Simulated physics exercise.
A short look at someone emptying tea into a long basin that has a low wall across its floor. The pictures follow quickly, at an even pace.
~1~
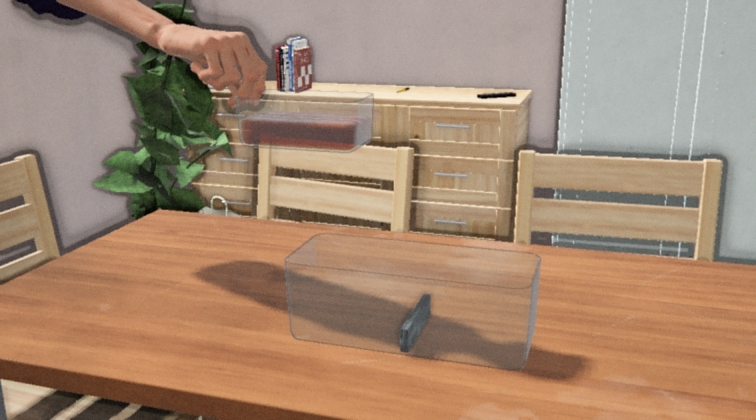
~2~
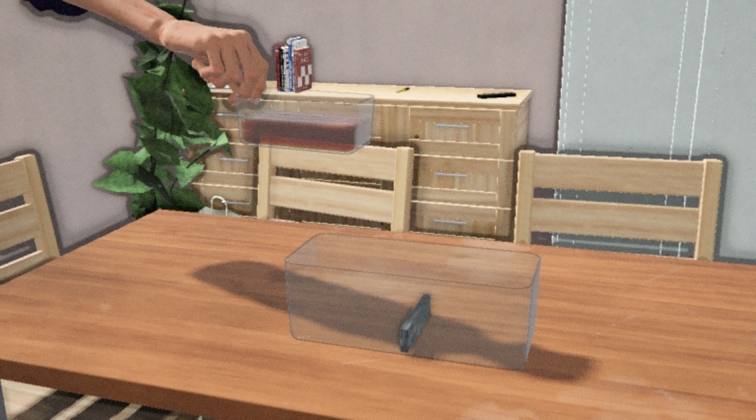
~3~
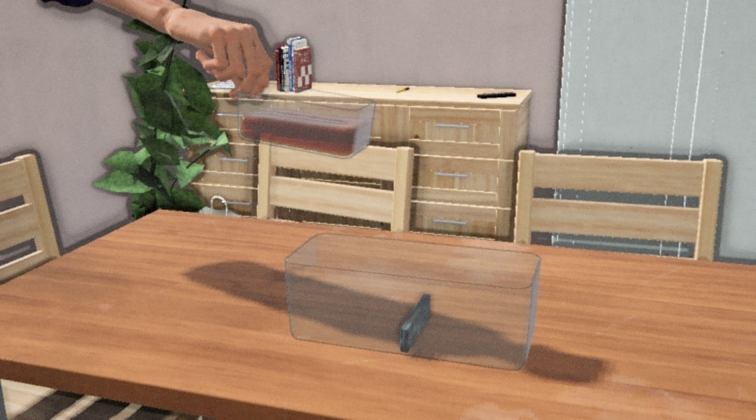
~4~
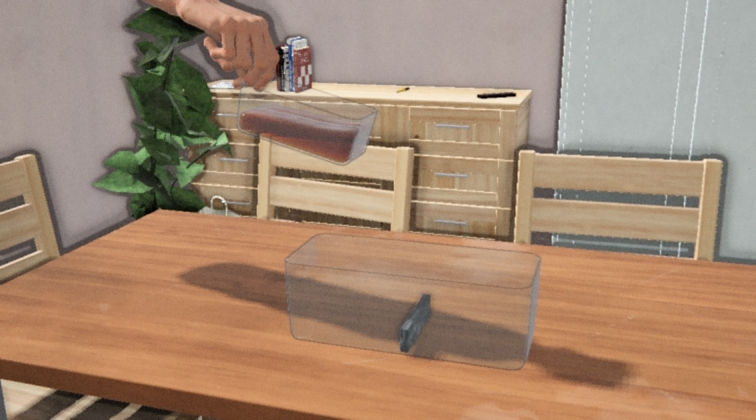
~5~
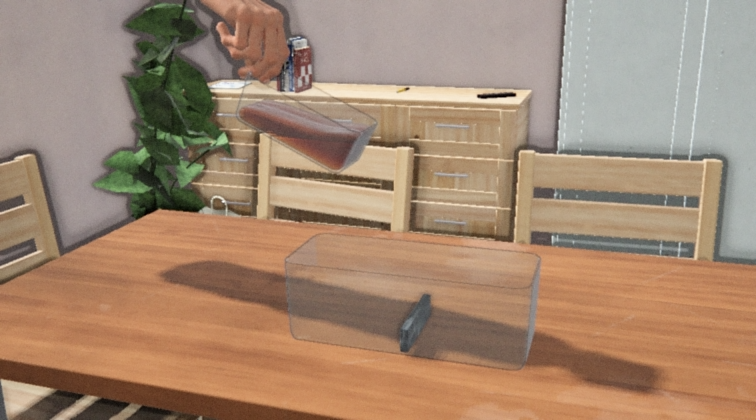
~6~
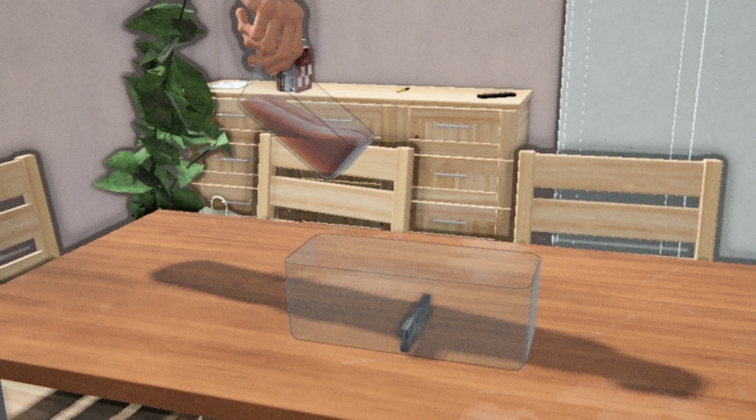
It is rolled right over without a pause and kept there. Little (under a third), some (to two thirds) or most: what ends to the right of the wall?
It comes to less than a third.
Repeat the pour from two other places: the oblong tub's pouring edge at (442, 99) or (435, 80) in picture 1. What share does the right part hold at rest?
About 70 and 70 per cent.
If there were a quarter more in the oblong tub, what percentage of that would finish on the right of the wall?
Roughly 25 in a hundred.
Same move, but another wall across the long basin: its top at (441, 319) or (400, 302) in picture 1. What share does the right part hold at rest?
In turn 25 and 40 in a hundred.
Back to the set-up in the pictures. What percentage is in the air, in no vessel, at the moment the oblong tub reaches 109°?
Near 50 %.
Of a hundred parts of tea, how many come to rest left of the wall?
Close to 75 per cent.
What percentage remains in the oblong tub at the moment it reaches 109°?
It comes to 5 per cent or so.
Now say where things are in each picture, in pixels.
In the first frame, tilt 0°; pouring edge (365, 99); surface from (253, 115) to (365, 121); the long basin's rim runs from (301, 248) to (536, 272); the wall's top is at (416, 312).
In the second frame, tilt 2°; pouring edge (366, 101); surface from (253, 114) to (365, 122).
In the third frame, tilt 7°; pouring edge (367, 107); surface from (254, 112) to (365, 124).
In the fourth frame, tilt 15°; pouring edge (369, 117); surface from (252, 109) to (365, 127).
In the fifth frame, tilt 25°; pouring edge (369, 129); surface from (251, 104) to (367, 131).
In the sixth frame, tilt 38°; pouring edge (366, 143); surface from (253, 97) to (362, 132); 1 per cent is over the edge.
A moment on, the oblong tub is tipped right over and 7 per cent is still to pour, 41 is left of the wall and 2 right of it.
Next, the oblong tub is tipped right over and 0 per cent is still to pour, 77 is left of the wall and 12 right of it.
Then the oblong tub is tipped right over and 0 per cent is still to pour, 74 is left of the wall and 18 right of it.
Later the oblong tub is tipped right over and 0 per cent is still to pour, 74 is left of the wall and 19 right of it.
In the end 74 per cent lies left of the wall, 19 right of it and 8 outside.
